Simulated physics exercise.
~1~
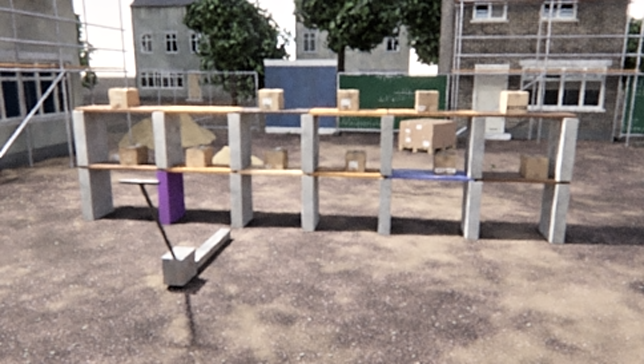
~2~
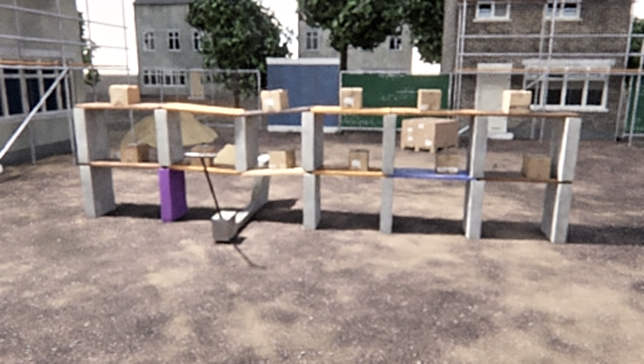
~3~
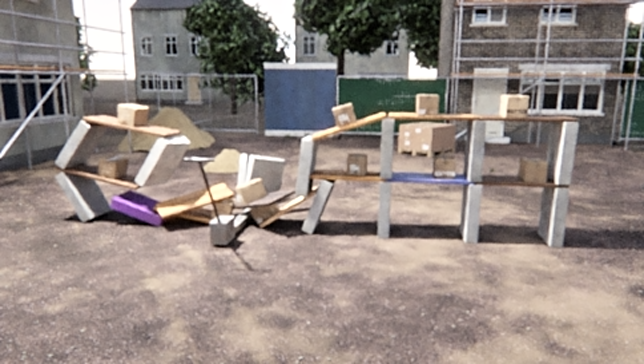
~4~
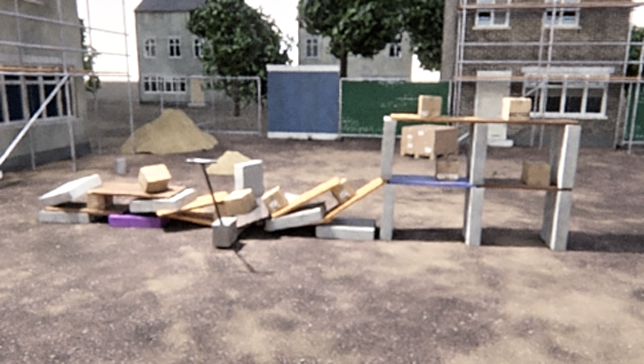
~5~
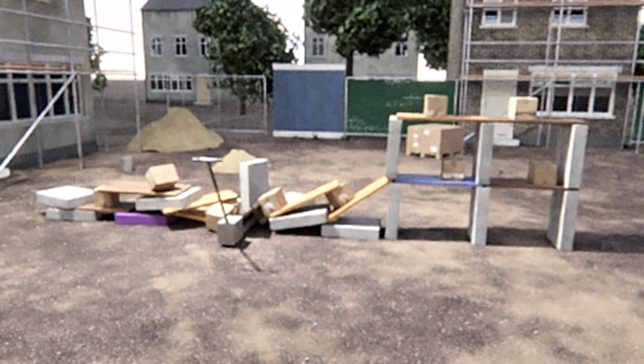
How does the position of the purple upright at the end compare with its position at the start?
At the start the purple upright stands upright beneath the lower boards, and at the end it lies on its side among the fallen pieces.
